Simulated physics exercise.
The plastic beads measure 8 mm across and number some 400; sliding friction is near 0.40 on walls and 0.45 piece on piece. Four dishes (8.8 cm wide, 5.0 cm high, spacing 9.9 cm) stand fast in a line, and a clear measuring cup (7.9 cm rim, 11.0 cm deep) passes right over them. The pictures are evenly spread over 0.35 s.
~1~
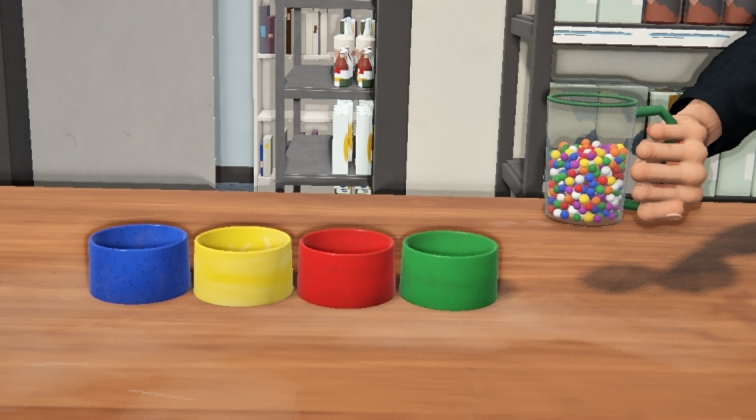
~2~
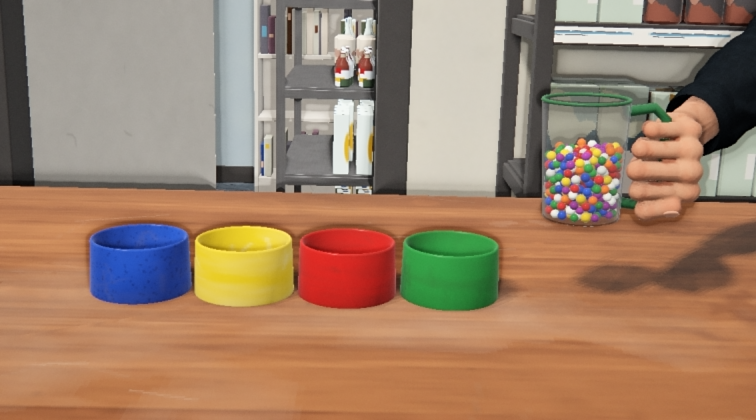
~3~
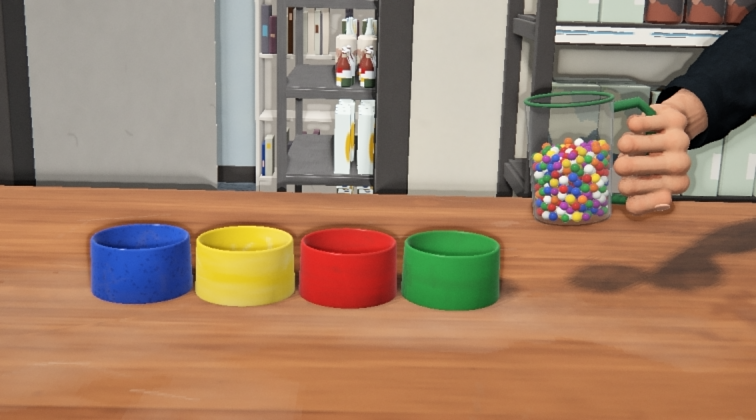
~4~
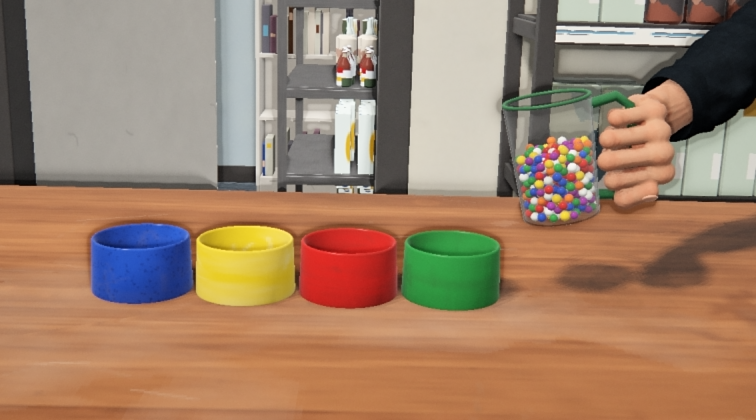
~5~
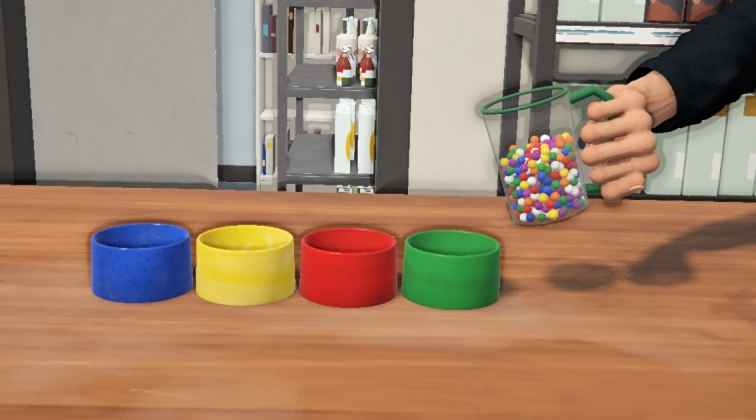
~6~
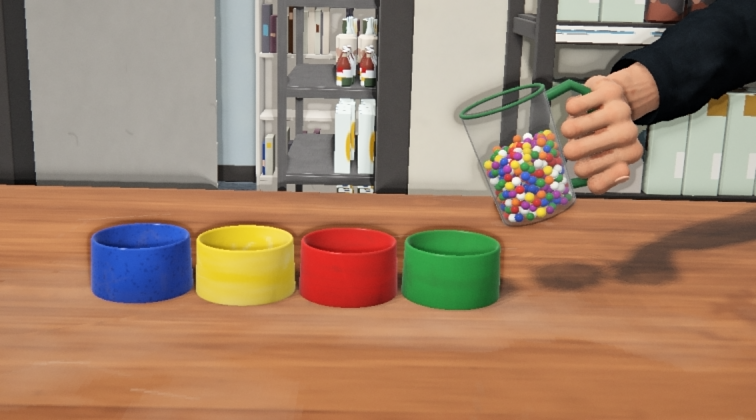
A hand in a dark sleeve reaches in from the right, gripping the green handle of a clear, green-rimmed cup partly filled with multicoloured beads, above a wooden counter seen from the front and slightly above. Blue, yellow, red and green dishes stand in a row from left to right, with shelves behind. The hand moves the cup a short way left, gradually tilting it leftward, while the dishes stay still.
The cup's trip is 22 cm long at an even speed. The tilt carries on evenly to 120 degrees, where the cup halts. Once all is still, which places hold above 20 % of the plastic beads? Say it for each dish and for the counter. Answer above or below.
Red below, blue below, green below, yellow above, counter above.
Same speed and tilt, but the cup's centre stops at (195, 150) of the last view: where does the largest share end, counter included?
Most goes to: Blue.
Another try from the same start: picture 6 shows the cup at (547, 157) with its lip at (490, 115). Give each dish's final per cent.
Red 0, blue 0, green 0, yellow 70.
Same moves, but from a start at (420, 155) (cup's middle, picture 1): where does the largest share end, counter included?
Most goes to: Blue.
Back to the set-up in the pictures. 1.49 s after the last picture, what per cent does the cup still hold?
Roughly 10 per cent.
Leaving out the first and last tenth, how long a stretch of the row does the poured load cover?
About 9 cm.
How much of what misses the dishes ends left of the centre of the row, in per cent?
About 60 per cent.
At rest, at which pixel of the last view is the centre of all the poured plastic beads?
Near (258, 274).
Then, 0.60 s after the last picture, tilt 68 degrees; cup holds 100 %.
Then, 1.01 s after the last picture, tilt 99 degrees; cup holds 95 %, yellow 5 %.
Then, 1.49 s after the last picture, tilt 120 degrees; cup holds 10 %, red 5 %, yellow 60 %.
In the end, red 5 %, blue 0 %, green 0 %, yellow 65 %, counter 30 %.
